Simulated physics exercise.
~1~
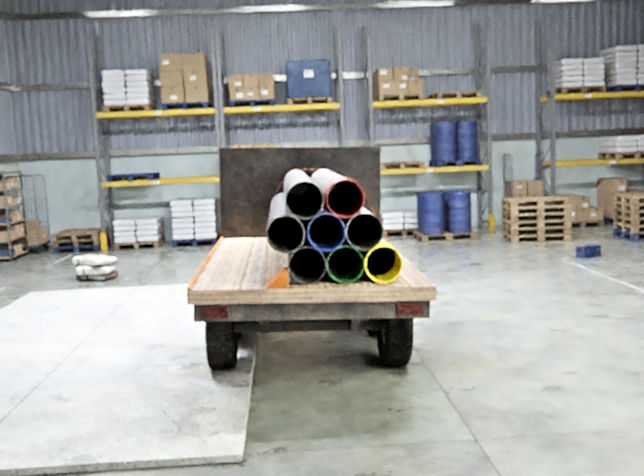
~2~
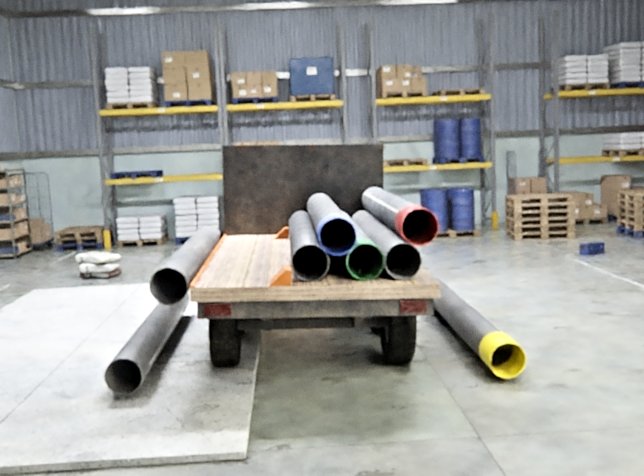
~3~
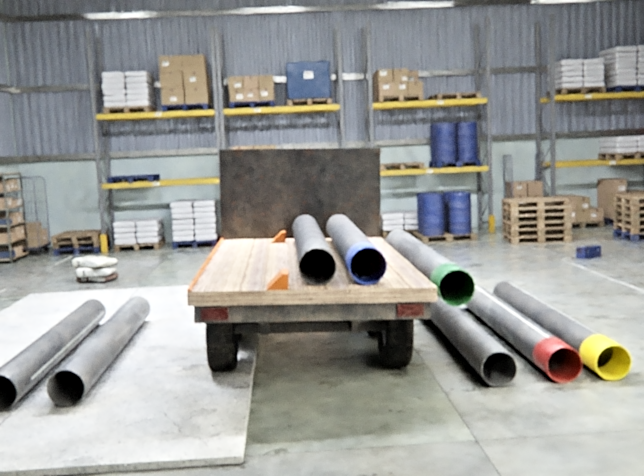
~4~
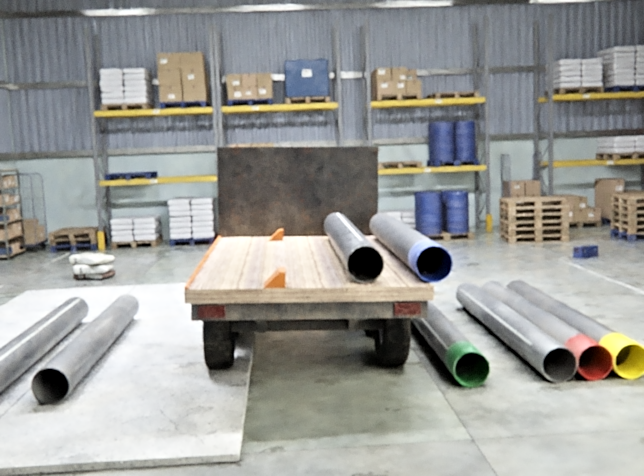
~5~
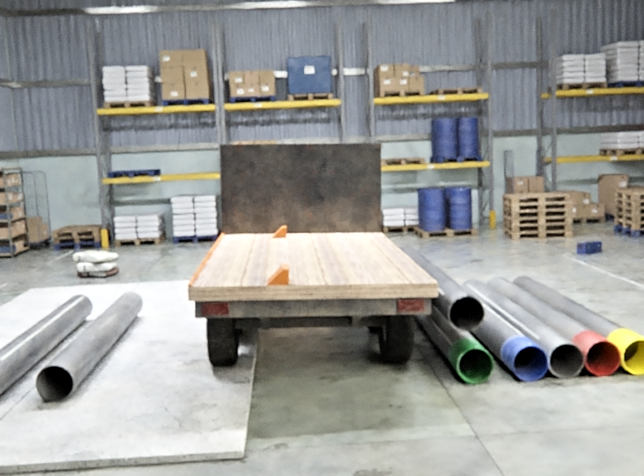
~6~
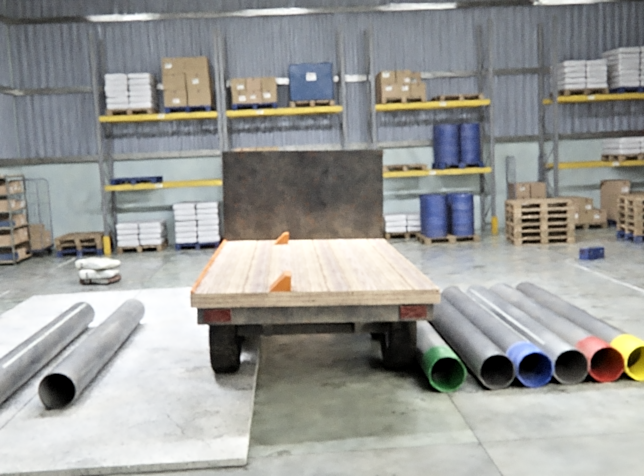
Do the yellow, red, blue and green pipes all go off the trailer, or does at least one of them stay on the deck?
All four of them go off the trailer. They end up lying on the floor to the right of it.
